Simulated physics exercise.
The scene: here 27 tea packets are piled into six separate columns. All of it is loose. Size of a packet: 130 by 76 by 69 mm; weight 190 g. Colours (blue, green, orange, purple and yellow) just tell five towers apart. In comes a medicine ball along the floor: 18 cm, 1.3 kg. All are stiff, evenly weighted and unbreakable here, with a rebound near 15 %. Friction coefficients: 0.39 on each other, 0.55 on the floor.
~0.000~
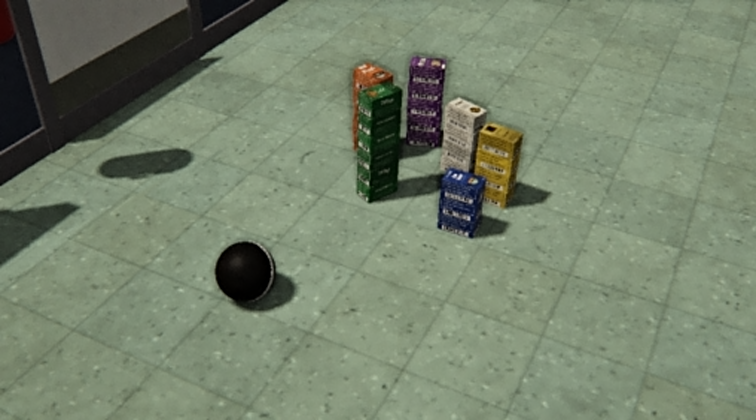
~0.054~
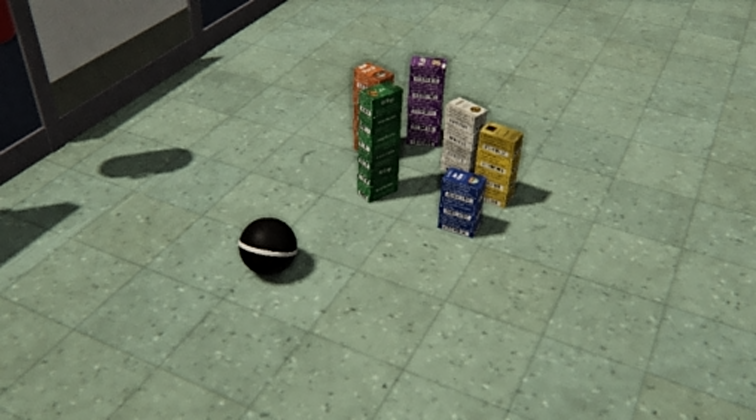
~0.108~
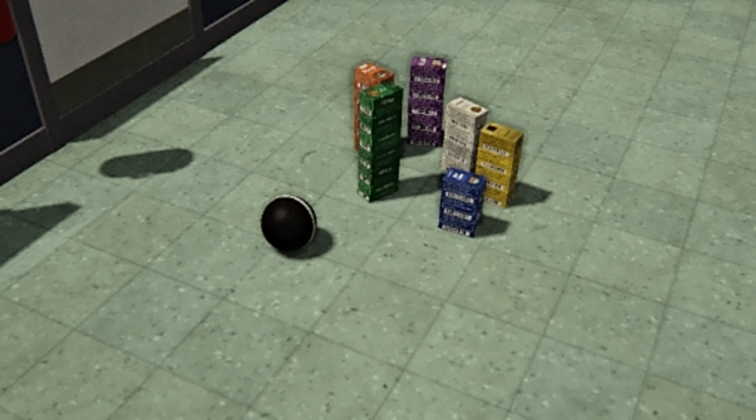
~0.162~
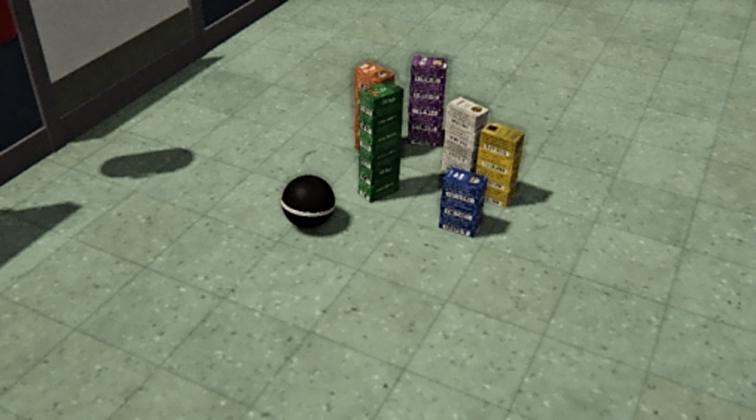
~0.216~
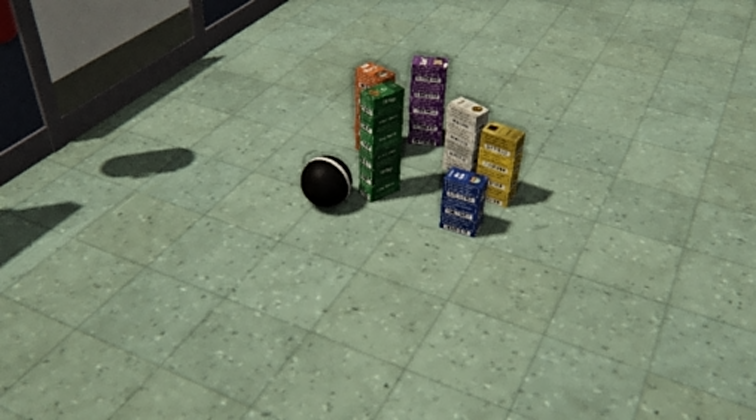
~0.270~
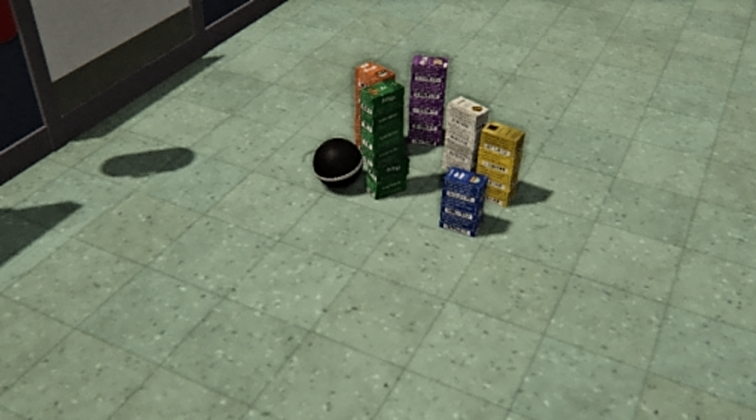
On a speckled green tiled floor, a black ball with a pale stripe rolls up to stacked coloured packets, nudging the green column.
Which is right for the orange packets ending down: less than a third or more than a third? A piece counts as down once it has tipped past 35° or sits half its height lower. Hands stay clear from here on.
Ending down: Over a third.
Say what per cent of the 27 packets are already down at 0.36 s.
At that moment 0 per cent.
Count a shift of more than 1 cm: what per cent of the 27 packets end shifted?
50 per cent.
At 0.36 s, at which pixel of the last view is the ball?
At about (349, 137).
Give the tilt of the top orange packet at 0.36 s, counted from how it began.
Roughly 5°.
After 0.36 s, ball still moving; none of the 5 orange packets down (0 of 27 in all colours); top orange packet shifted 7 mm; top green packet leaning 4°.
After 0.46 s, ball still moving; 1 of the 5 orange packets down (1 of 27 in all colours); top orange packet leaning 31°.
After 0.72 s, ball still moving; 3 of the 5 orange packets down (3 of 27 in all colours); top orange packet upside down; top green packet shifted 27 mm.
After 1.02 s, ball still moving; 4 of the 5 orange packets down (4 of 27 in all colours); top orange packet on its side; top green packet shifted 27 mm.
At rest (1.8 s), ball rolling away; 4 of the 5 orange packets down (4 of 27 in all colours); top orange packet on its side; top green packet shifted 27 mm. That is 80 per cent. As the last picture would show them, middles, top orange packet near (304, 171), top green packet near (390, 97).
